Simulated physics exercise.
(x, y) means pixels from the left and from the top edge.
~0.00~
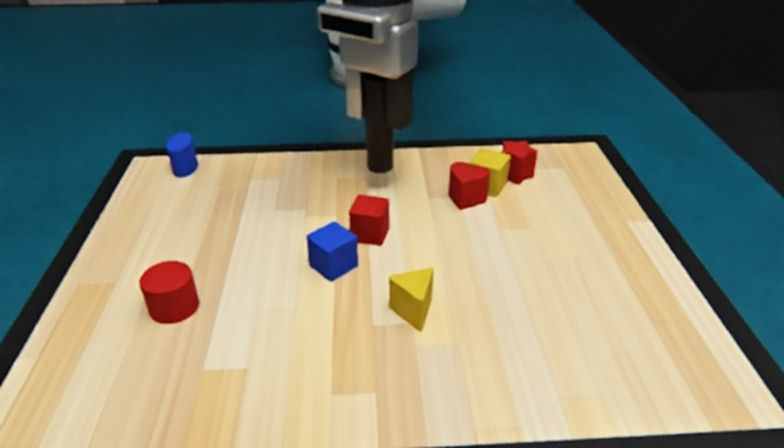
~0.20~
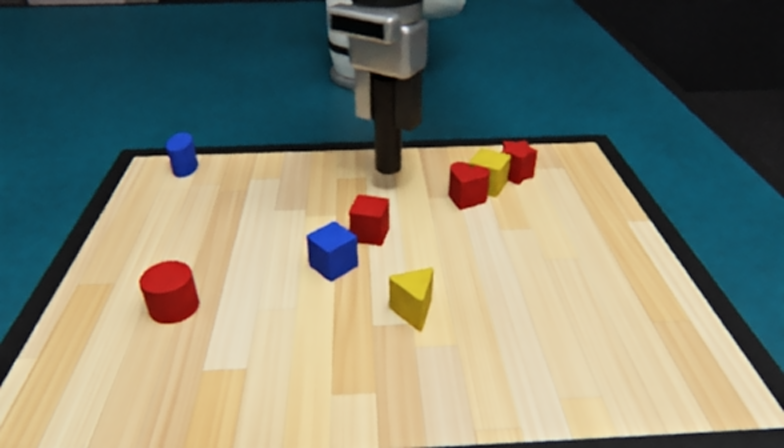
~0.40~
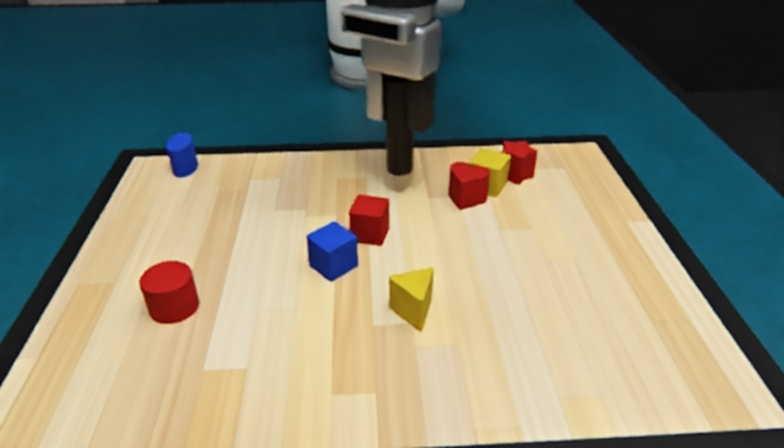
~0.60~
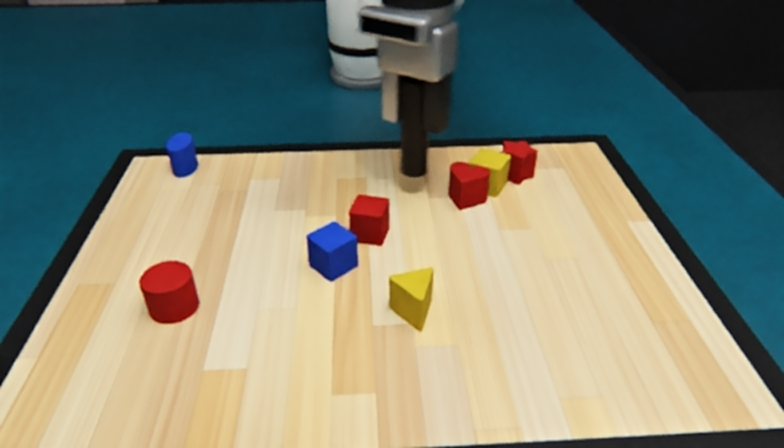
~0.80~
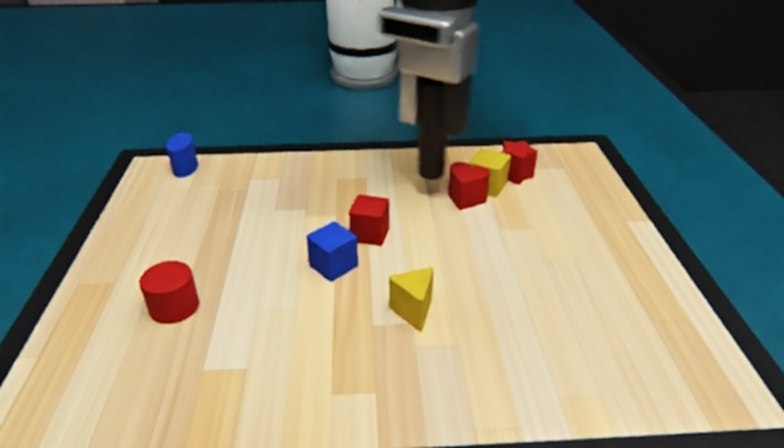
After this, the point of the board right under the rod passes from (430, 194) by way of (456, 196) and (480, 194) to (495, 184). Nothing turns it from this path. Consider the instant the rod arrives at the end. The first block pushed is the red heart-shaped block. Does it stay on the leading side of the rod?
The rod loses it on the way.
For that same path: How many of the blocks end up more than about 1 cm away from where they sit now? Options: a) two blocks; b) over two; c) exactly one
(b)
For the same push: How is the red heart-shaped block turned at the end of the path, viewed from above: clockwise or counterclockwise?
Seen from above, its turn is clockwise.
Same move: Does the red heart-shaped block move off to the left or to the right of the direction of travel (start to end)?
Its sideways move is to the right.
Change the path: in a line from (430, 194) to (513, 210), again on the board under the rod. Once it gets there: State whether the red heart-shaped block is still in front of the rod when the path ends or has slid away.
Before the rod.
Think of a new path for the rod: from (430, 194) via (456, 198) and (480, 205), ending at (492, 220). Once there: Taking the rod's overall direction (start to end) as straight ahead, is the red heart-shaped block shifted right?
I believe not.
What follows on the original path. Halfway along, rod (472, 175); red heart-shaped block (501, 177), turned 25° clockwise; yellow square block (494, 157).
At the end, rod (497, 163); red heart-shaped block (509, 177), turned 55° clockwise; yellow square block (510, 144); red star block (538, 137), turned 15° clockwise.
